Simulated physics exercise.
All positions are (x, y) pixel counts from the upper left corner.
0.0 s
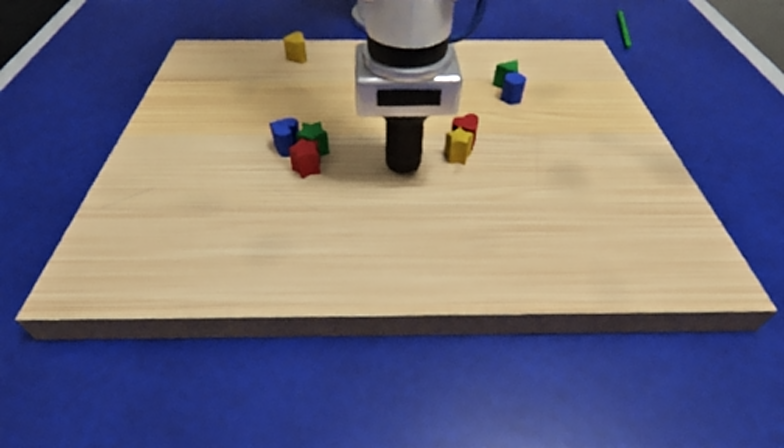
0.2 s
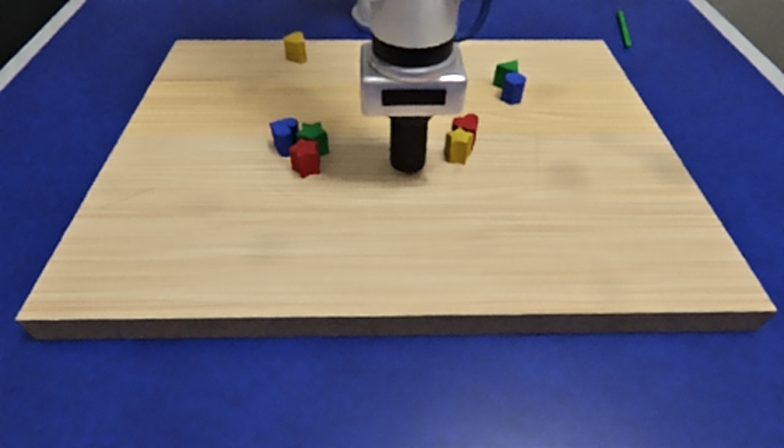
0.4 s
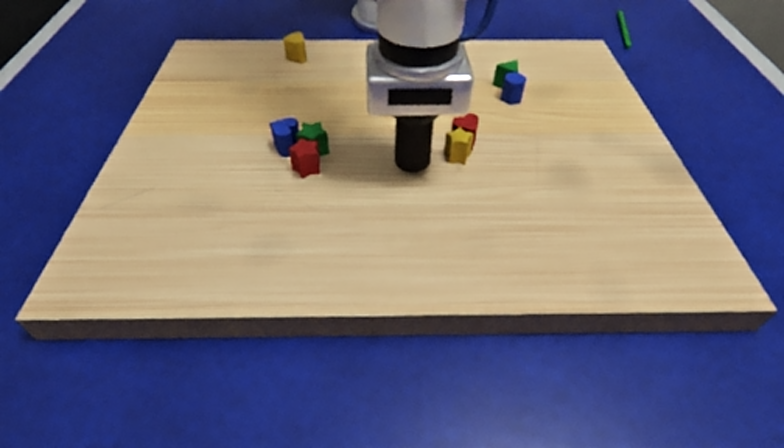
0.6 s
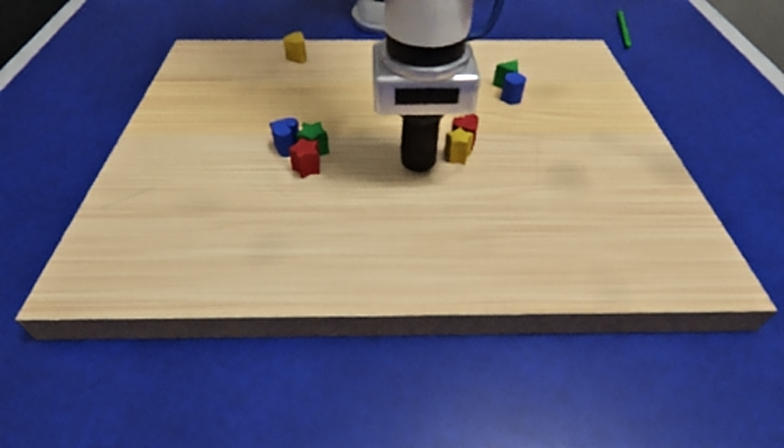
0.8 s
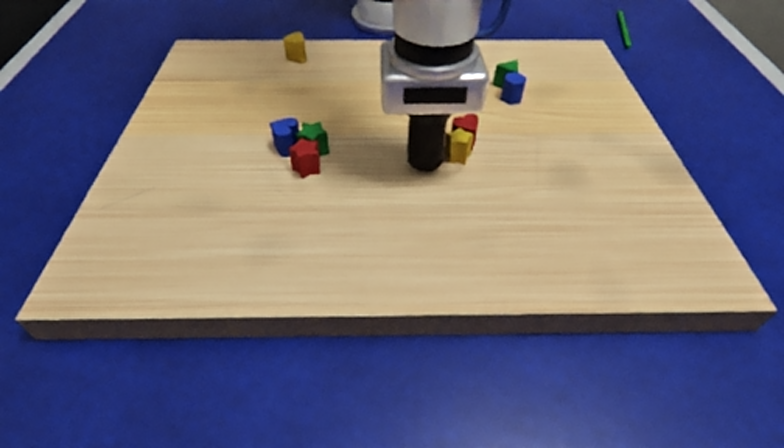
A robot arm with a silver bracket and a dark rod slides slowly and steadily to the right over a pale wooden board on a blue surface, seen from a fixed, raised front view. Blue, green and red blocks sit clustered to its left, with a yellow block behind them. A yellow star-shaped block and red heart rest at its right, nearly unmoved, before green and blue blocks.
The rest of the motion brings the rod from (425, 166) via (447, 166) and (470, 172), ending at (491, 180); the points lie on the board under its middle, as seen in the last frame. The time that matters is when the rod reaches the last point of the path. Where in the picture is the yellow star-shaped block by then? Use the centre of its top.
So, by the moment the path ends, you'll find the top centre of the yellow star-shaped block at (481, 132).
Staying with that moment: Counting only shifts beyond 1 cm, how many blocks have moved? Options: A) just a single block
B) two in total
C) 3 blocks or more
Letter A.
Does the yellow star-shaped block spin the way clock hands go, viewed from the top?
No, I don't think so.
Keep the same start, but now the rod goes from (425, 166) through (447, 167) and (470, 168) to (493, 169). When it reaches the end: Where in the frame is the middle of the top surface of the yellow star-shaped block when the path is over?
Around pixel (495, 127).
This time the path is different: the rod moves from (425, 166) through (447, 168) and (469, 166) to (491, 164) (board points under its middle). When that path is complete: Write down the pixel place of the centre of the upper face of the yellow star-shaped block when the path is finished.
The point I'd pick in the picture is (499, 123).
What follows on the original path. Halfway along, rod at (460, 163); yellow star-shaped block at (481, 132), turned 45° anticlockwise; red heart at (471, 119).
At the end, rod at (492, 175); yellow star-shaped block at (481, 132), turned 50° anticlockwise; red heart at (471, 119).
